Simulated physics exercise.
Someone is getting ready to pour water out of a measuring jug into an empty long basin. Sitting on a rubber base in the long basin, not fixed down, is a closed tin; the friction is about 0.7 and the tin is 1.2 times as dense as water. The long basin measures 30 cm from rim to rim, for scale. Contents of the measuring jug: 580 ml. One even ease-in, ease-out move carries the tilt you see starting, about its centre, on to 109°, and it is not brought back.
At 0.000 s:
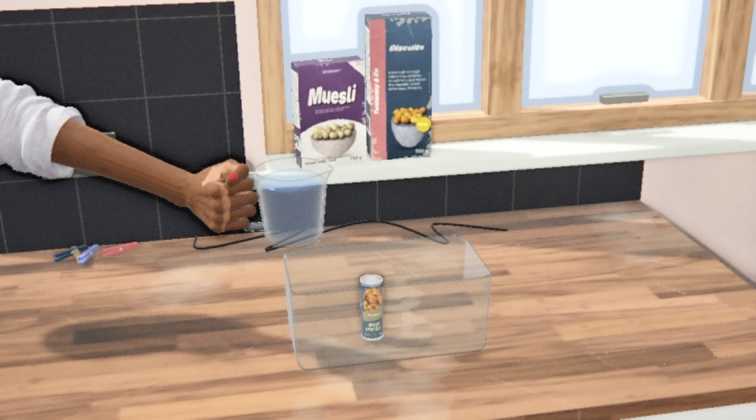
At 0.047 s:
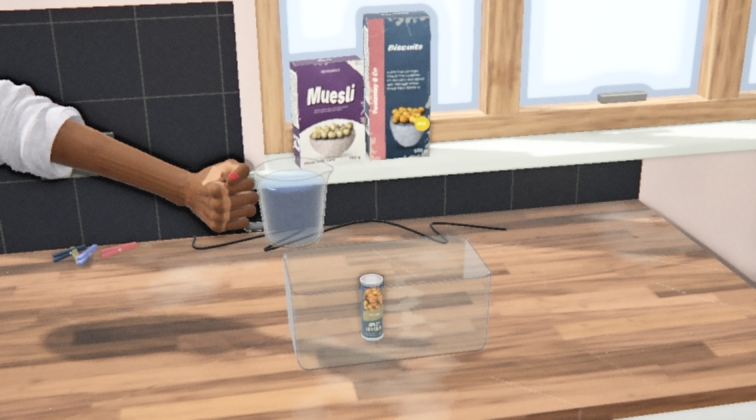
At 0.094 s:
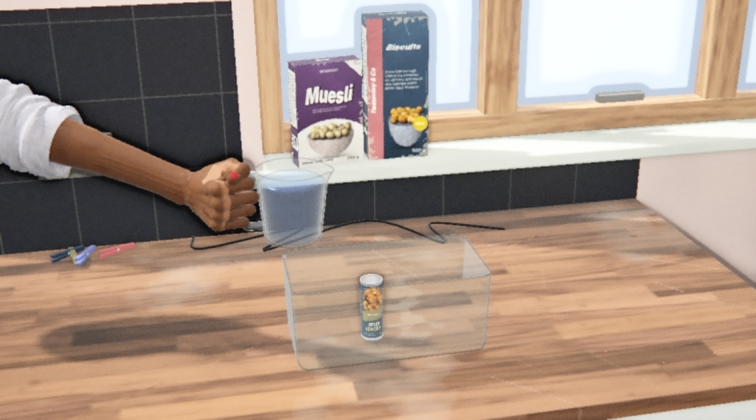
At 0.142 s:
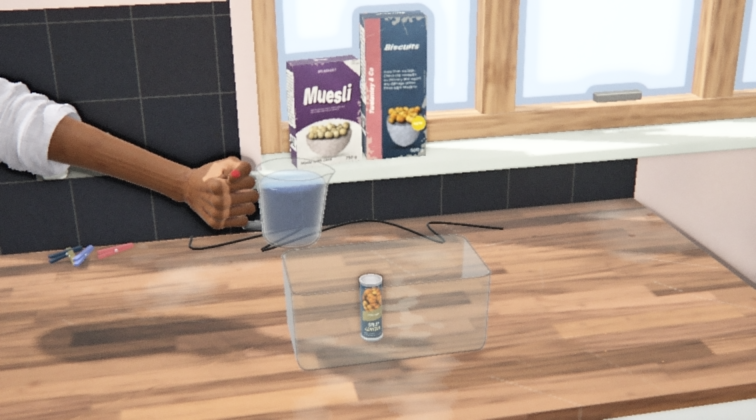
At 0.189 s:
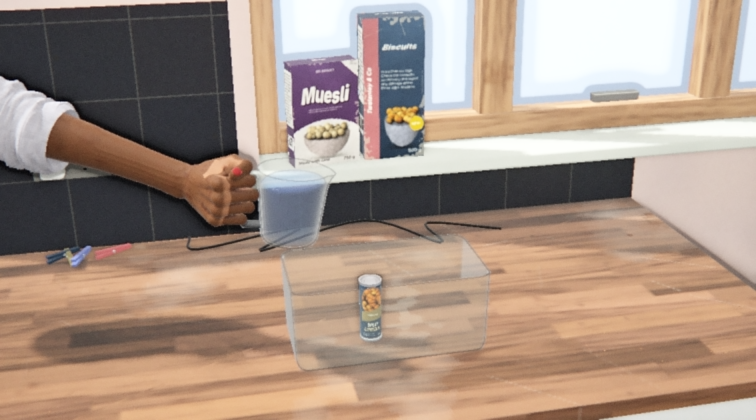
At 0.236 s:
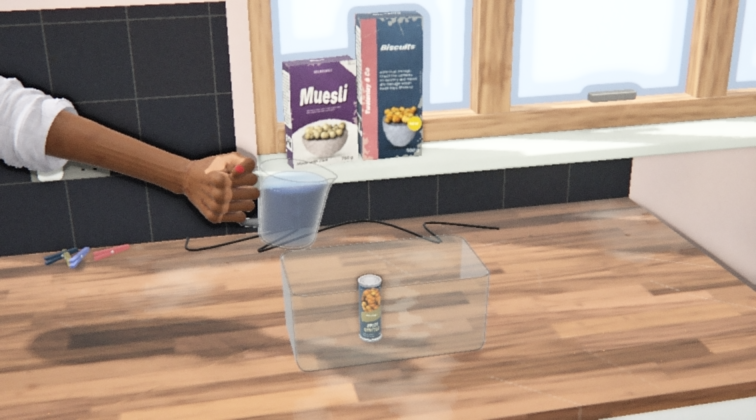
In the video, a hand holds a clear measuring jug of bluish water above a wooden counter, beside a clear basin containing a small closed tin; the jug stays upright at first, then tilts slightly to the right.
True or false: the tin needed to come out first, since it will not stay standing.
False.
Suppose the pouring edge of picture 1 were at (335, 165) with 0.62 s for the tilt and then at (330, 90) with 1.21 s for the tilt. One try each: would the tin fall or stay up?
Try 1: Tipped over; try 2: Still standing.
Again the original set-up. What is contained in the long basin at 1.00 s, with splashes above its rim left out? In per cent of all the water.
About 68 per cent.
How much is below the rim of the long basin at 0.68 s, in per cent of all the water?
At that time the basin holds about 7 per cent of the liquid.
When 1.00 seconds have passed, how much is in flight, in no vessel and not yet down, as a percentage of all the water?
Something like 14 per cent of the total.
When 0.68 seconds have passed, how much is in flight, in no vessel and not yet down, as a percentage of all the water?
Near 16 per cent of it all.
Then, 0.68 s in, the tilt is 65° and 77 per cent is still to pour; the tin stands where it began.
Then, 1.00 s in, the tilt is 101° and 19 per cent is still to pour; the tin stands where it began.
Then, 1.34 s in, the tilt is 109° and 0 per cent is still to pour; the tin stands where it began.
Then, 1.71 s in, the tilt is 109° and 0 per cent is still to pour; the tin stands where it began.
Finally, the tin stands where it began.
